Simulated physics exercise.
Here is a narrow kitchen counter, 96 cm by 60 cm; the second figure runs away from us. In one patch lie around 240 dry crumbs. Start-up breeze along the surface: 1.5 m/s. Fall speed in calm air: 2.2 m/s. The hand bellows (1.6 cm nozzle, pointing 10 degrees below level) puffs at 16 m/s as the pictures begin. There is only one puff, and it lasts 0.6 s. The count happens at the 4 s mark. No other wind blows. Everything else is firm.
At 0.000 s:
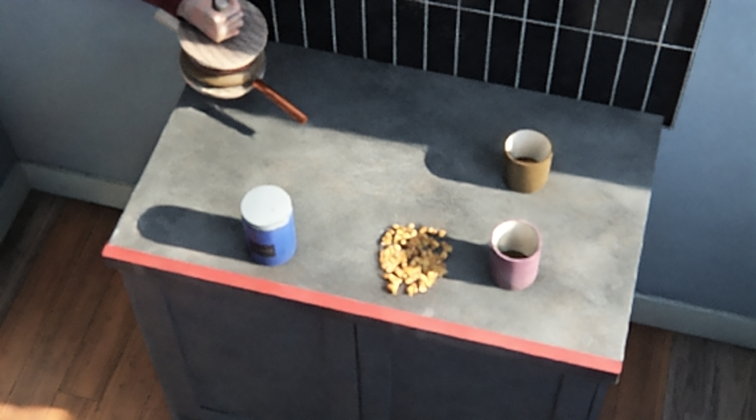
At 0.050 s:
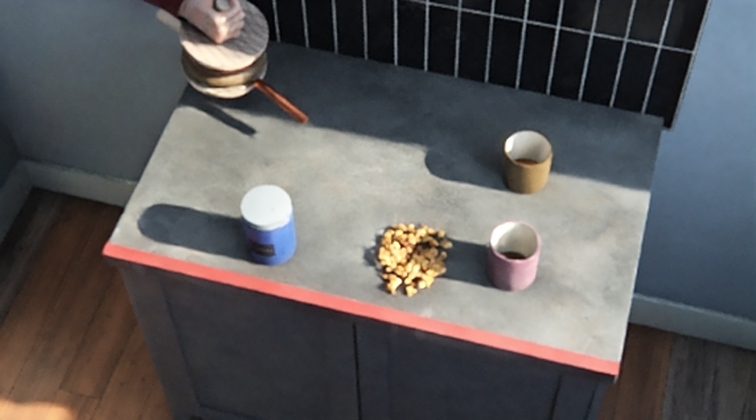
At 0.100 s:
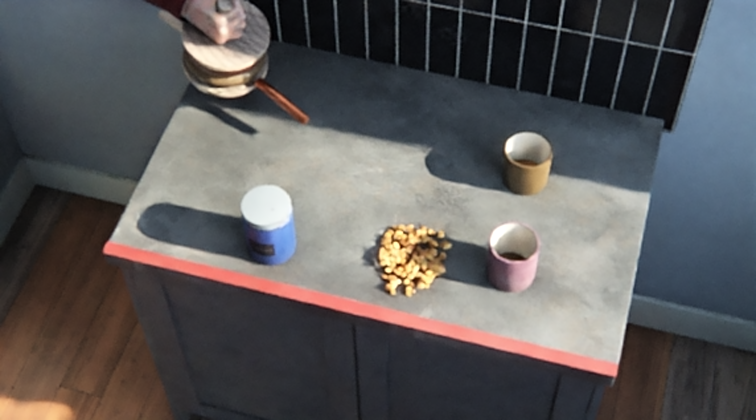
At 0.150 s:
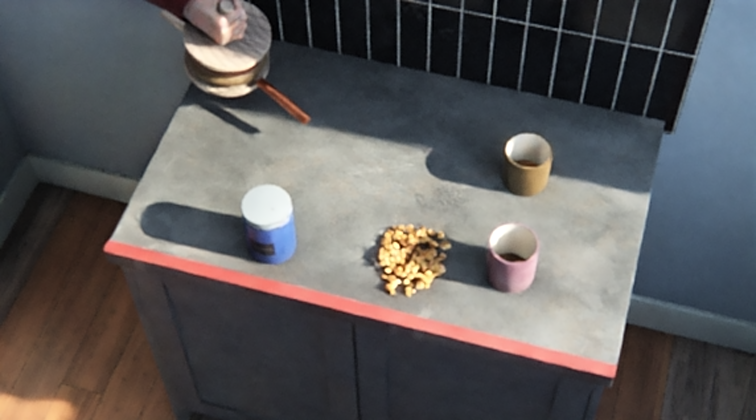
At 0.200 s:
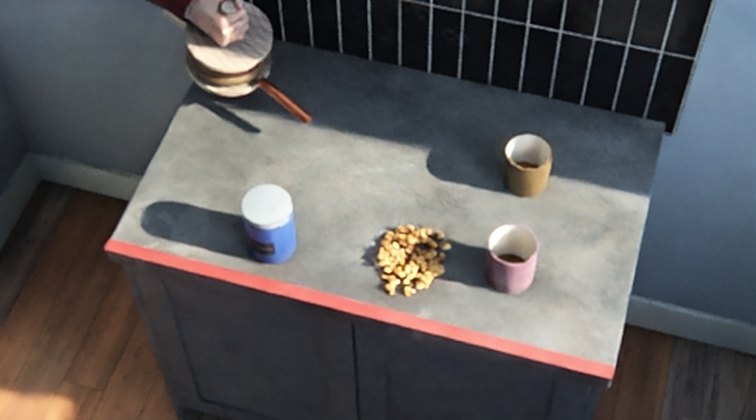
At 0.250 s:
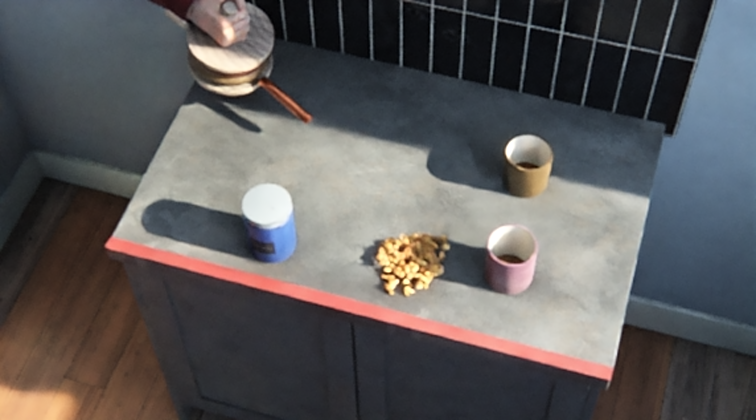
On a grey kitchen counter, a hand holds round bellows while the crumbs barely shift.
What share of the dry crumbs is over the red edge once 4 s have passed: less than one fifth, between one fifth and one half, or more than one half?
It goes past half.
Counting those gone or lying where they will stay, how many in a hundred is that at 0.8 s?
80 per cent.
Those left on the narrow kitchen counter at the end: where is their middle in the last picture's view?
The middle lands close to (413, 305) in pixels.
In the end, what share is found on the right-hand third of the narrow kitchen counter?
5 %.
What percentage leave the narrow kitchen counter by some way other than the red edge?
Around 0 % of them.
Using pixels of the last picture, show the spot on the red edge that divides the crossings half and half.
I'd point to somewhere near (470, 344).
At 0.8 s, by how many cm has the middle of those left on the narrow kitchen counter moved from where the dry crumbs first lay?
It comes to near 10 cm.
After 0.8 s, 27 % are still on the top, 73 % are over the red edge; the middle of those left on the top is near (413, 305).
After 1.3 s, 25 % are still on the top, 75 % are over the red edge; the middle of those left on the top is near (413, 305).
After 2.2 s, 25 % are still on the top, 75 % are over the red edge; the middle of those left on the top is near (413, 305).
After 4.0 s, at the end, 75 % are over the red edge; the middle of those left on the top is near (413, 305).
